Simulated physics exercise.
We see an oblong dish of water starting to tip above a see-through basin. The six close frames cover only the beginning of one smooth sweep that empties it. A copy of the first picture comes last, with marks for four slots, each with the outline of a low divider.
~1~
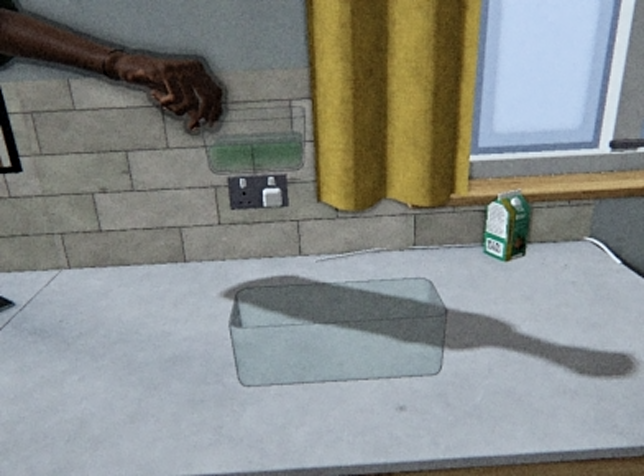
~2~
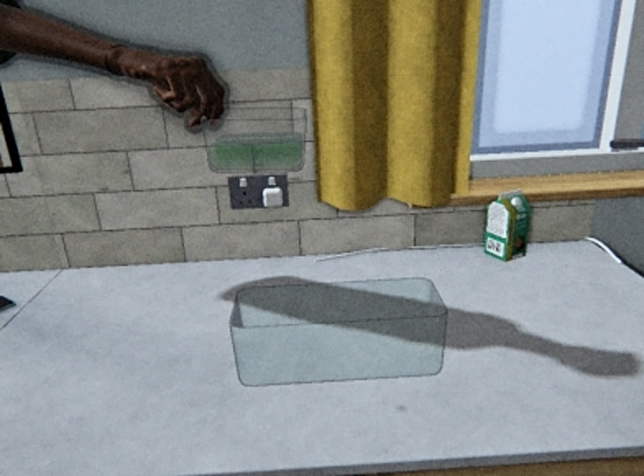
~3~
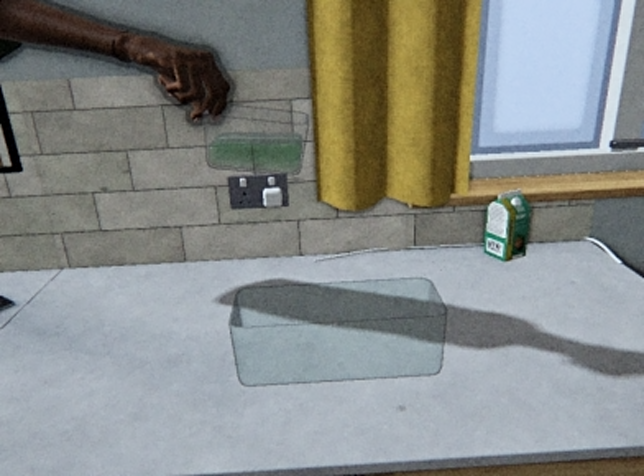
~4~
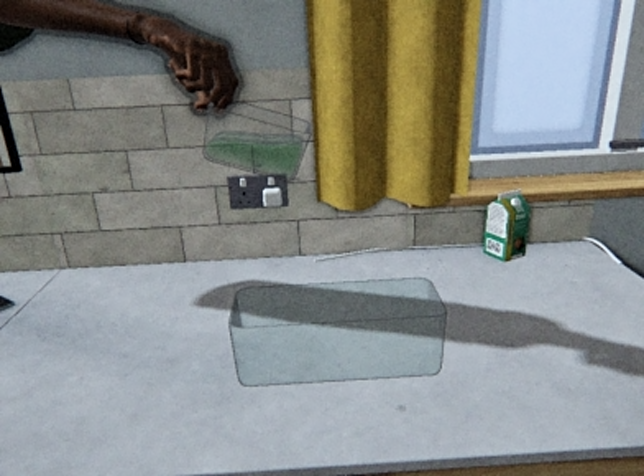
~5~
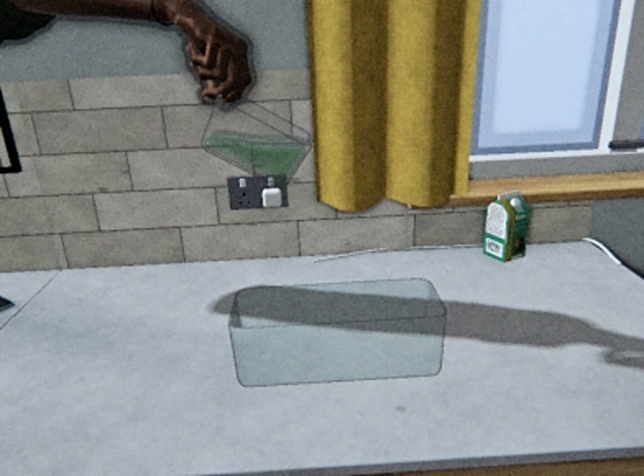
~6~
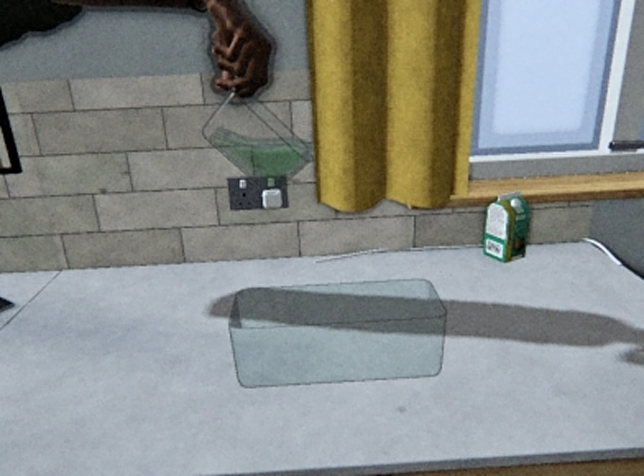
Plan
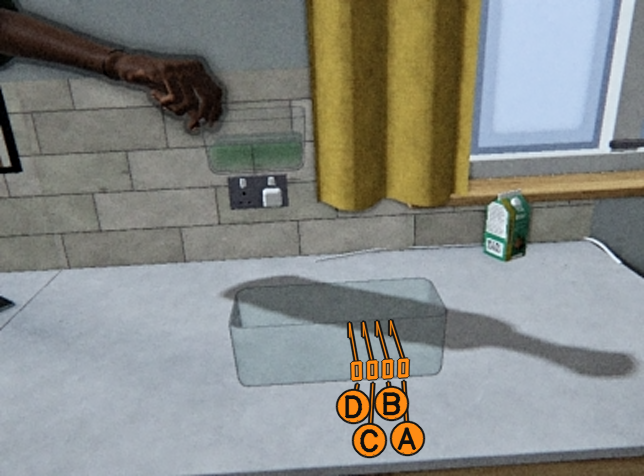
A dark hand held a clear dish of green liquid above an empty see-through basin on a pale counter, then tilted it steadily to the right until the liquid reached the lip.
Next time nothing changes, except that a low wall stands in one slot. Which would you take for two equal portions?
Slot D.
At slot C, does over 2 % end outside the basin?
Yes, it does.
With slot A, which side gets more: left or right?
The left one.
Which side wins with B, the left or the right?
The left one.
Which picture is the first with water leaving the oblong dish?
Picture 6.
On the marked copy, A at (403, 381); B at (388, 382); C at (372, 383); D at (357, 384).
With A, about 77 % ends left of the wall and 15 % right of it; 8 % is lost outside.
With B, about 78 % ends left of the wall and 14 % right of it; 8 % is lost outside.
With C, about 73 % ends left of the wall and 20 % right of it; 6 % is lost outside.
With D, about 49 % ends left of the wall and 46 % right of it; 5 % is lost outside.
